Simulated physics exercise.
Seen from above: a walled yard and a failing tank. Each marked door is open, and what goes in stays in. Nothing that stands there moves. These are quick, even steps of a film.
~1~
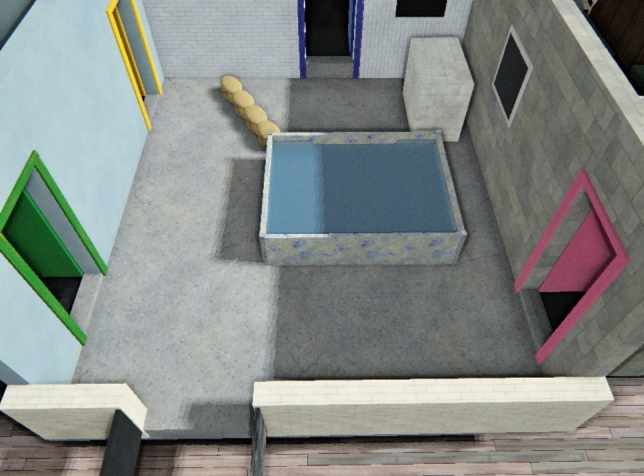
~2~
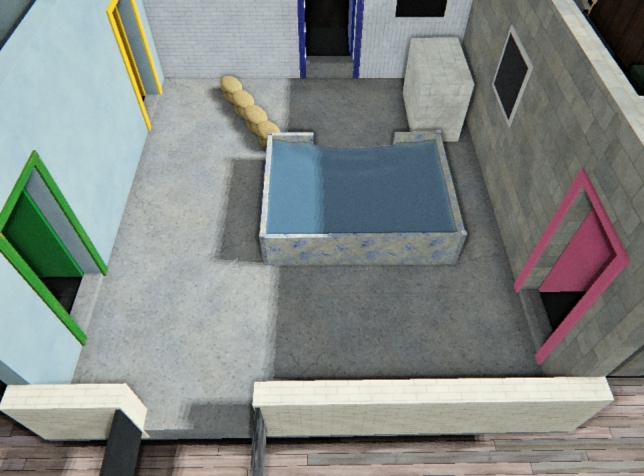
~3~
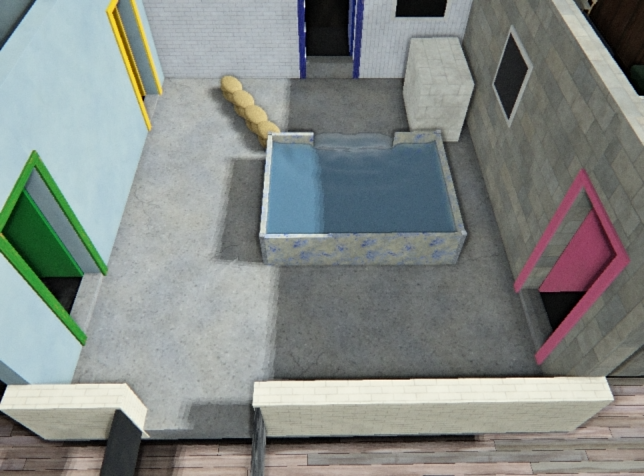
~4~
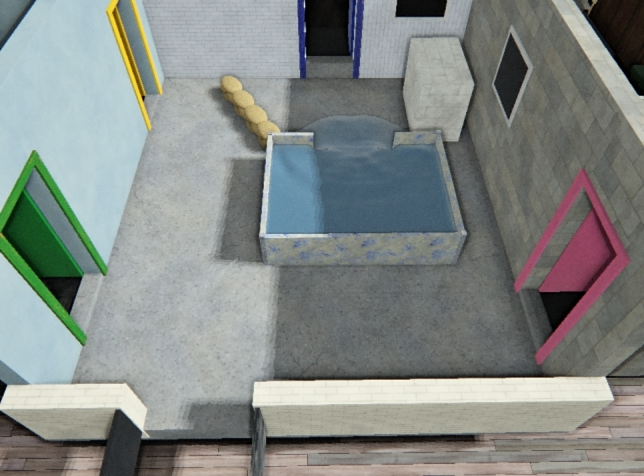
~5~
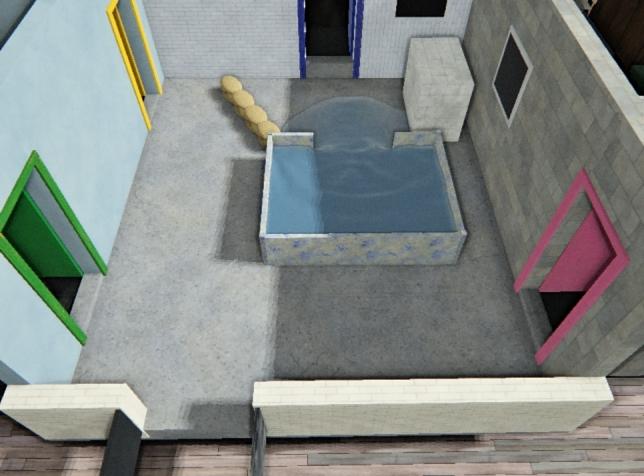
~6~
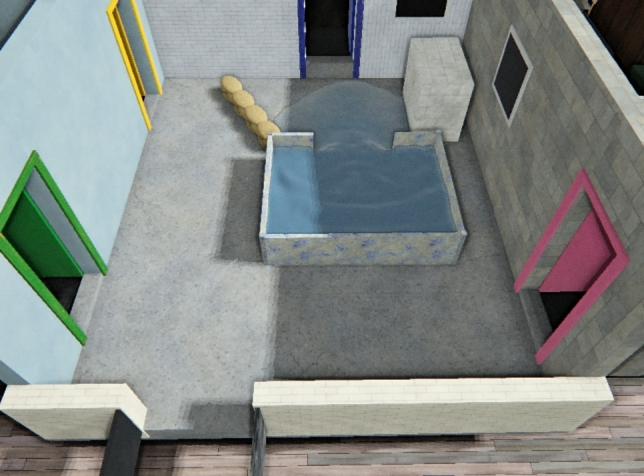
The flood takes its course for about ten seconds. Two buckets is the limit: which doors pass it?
In the end: The yellow door takes more than that; the blue door stays under that; the pink door stays under that; the green door stays under that.
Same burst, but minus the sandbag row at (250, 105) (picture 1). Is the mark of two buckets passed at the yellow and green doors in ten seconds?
My reading: The yellow door lets more in, the green door keeps below it.
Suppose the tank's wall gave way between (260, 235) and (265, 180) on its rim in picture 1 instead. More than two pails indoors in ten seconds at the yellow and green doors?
Then: The yellow one is over; the green one lets more in.
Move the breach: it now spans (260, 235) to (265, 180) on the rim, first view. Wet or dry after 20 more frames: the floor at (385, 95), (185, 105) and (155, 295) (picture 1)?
In turn: Clear, flooded, awash.
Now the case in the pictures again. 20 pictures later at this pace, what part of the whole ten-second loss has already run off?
Near 15 in a hundred.
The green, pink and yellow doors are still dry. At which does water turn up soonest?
The door marked yellow.
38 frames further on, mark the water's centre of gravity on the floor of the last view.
Close to (349, 156).
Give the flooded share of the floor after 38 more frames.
About 65 per cent.
A moment on, water covers 20 % of the floor; the yellow door not reached, the blue door wet at the sill, nothing in, the pink door not reached, the green door not reached.
Next, water covers 25 % of the floor; the yellow door not reached, the blue door wet at the sill, nothing in, the pink door not reached, the green door not reached.
Then, water covers 35 % of the floor; the yellow door under two buckets in, the blue door wet at the sill, nothing in, the pink door not reached, the green door not reached.
Later, water covers 65 % of the floor; the yellow door over two buckets in, the blue door wet at the sill, nothing in, the pink door wet at the sill, nothing in, the green door wet at the sill, nothing in.
In the end, water covers 90 % of the floor; the yellow door over two buckets in, the blue door wet at the sill, nothing in, the pink door wet at the sill, nothing in, the green door wet at the sill, nothing in.
